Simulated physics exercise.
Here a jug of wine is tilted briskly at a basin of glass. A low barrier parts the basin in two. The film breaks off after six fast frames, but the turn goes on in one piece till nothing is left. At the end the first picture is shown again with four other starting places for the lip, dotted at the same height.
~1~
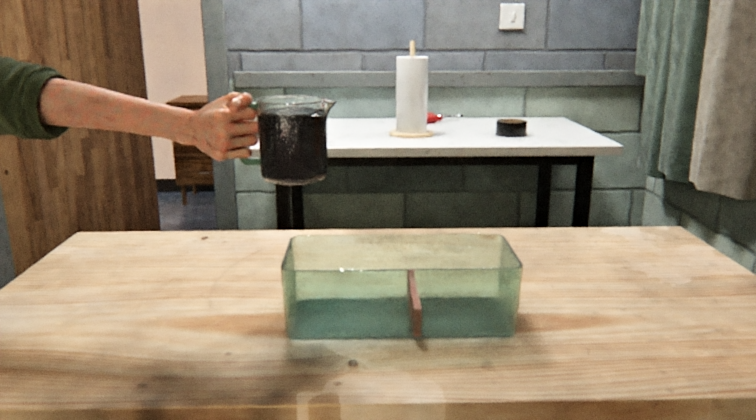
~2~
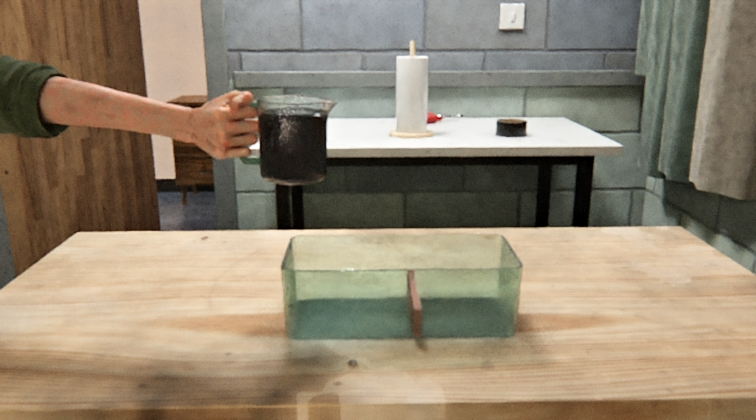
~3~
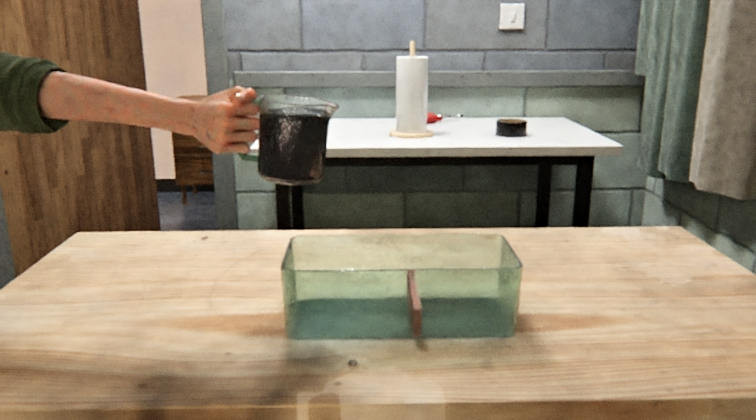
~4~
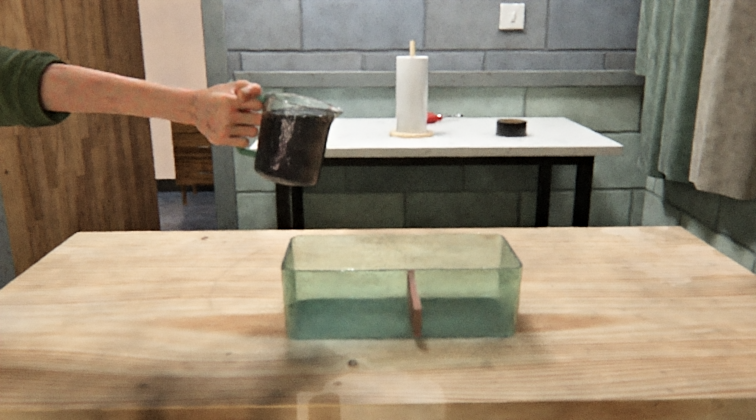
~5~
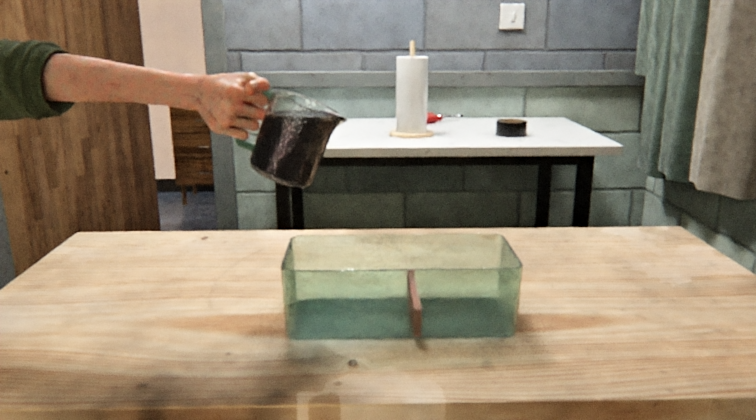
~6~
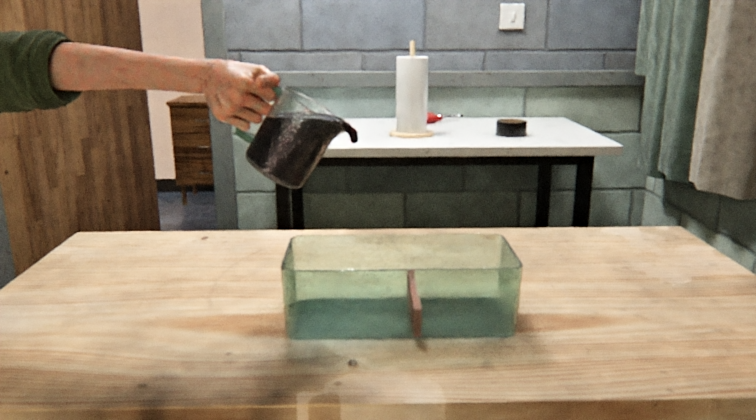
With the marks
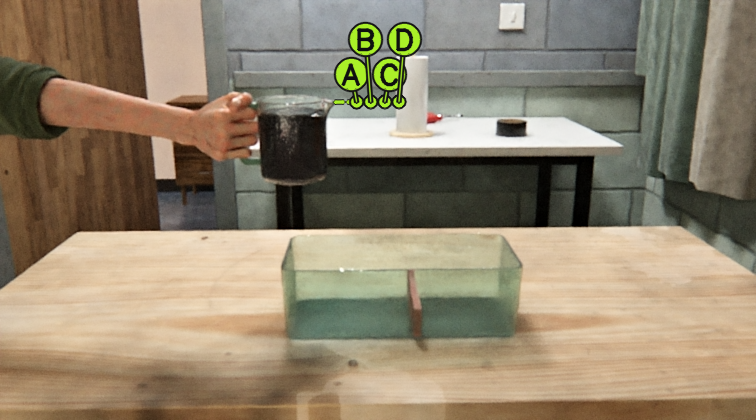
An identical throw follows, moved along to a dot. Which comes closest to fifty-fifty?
A.
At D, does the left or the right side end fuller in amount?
The right side.
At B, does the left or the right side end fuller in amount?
The right one.
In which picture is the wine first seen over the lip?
In picture 6.
On the marked copy, A at (356, 102); B at (370, 101); C at (384, 101); D at (399, 101).
With A, about 47 % ends left of the wall and 52 % right of it.
With B, about 23 % ends left of the wall and 75 % right of it.
With C, about 6 % ends left of the wall and 93 % right of it.
With D, about 5 % ends left of the wall and 93 % right of it.
